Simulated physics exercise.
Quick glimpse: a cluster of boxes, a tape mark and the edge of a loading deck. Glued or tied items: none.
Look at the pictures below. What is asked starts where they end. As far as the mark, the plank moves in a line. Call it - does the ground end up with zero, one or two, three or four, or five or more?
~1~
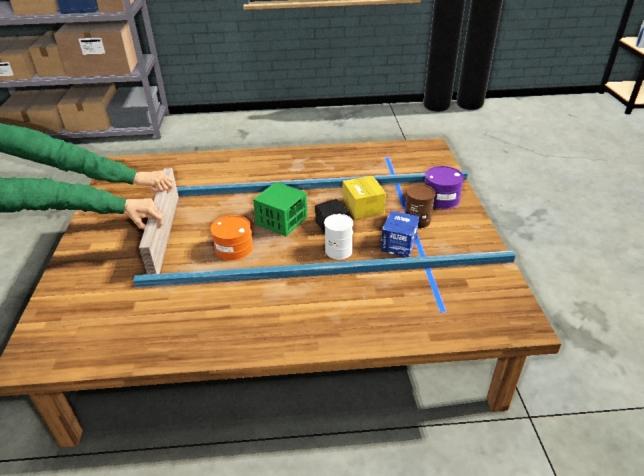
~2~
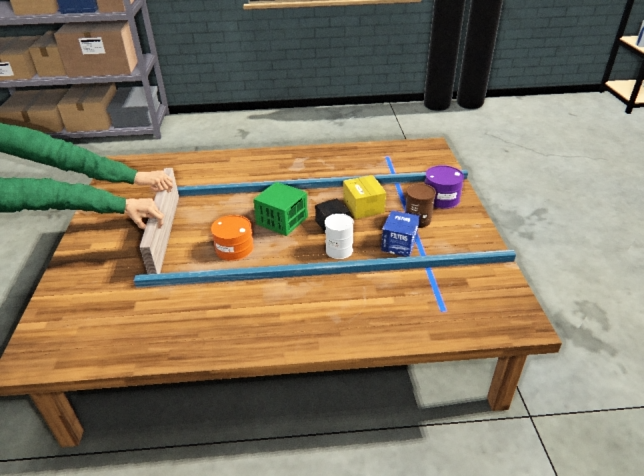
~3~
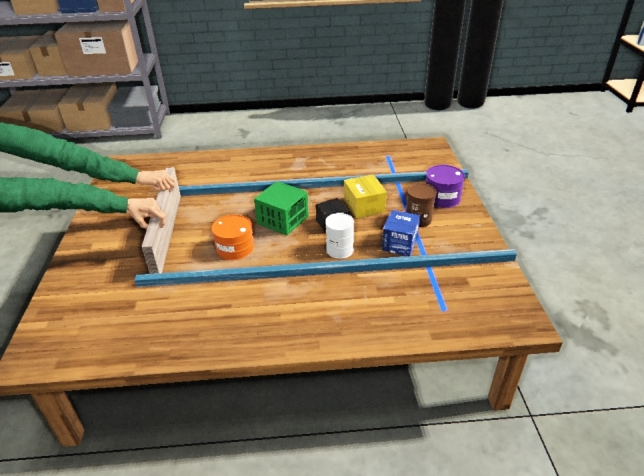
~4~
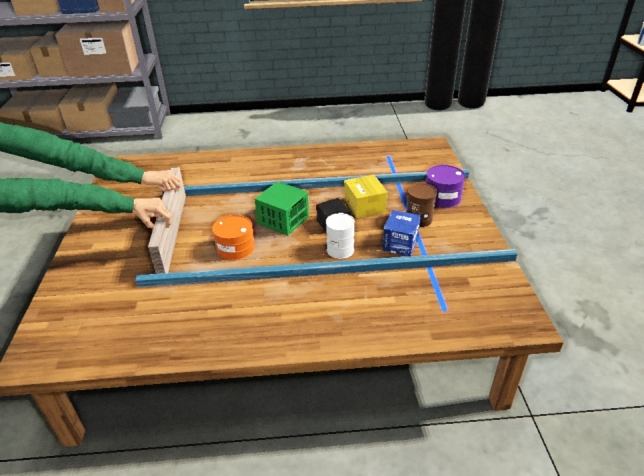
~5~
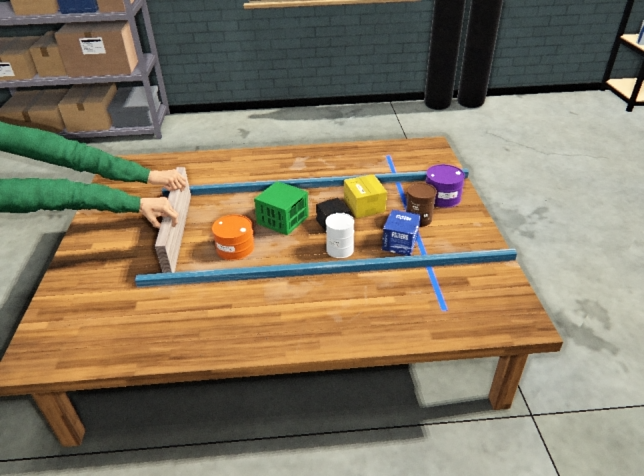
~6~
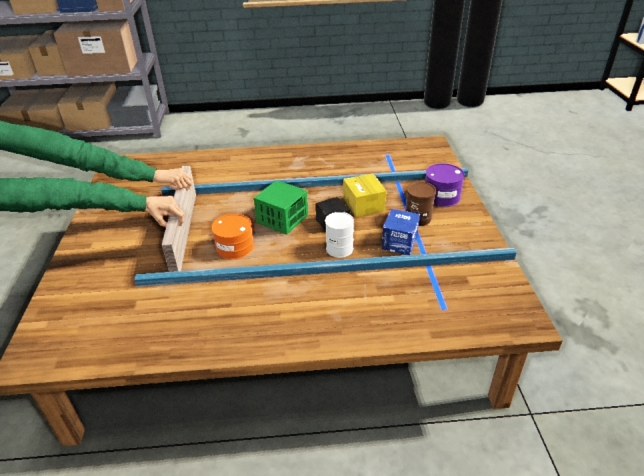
The ground ends up with one or two.
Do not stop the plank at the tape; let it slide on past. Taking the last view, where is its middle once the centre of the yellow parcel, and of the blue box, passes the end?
The middle is at (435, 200) when it's the yellow parcel, and at (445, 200) when it's the blue box.
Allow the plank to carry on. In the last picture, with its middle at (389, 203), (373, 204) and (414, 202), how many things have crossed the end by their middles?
Taking the places in turn, the counts are 0, 0 and 1.
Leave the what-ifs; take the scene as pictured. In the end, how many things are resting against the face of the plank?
3.
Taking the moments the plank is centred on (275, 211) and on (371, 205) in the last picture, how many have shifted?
The counts are 3 and 8.
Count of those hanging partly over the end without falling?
You'd get 1.
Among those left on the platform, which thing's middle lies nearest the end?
The brown pail is foremost.
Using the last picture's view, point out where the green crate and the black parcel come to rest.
The first near (424, 189), the second near (455, 209).
Early on, none off yet; purple canister at rest near (443, 185); brown pail at rest near (420, 204); blue box at rest near (401, 232).
A while later, none off yet; purple canister travelled a little near (451, 184); brown pail travelled about its own width near (440, 201); blue box travelled about its own width near (425, 233).
Finally, the number that fall off is one or two; lost, purple canister.
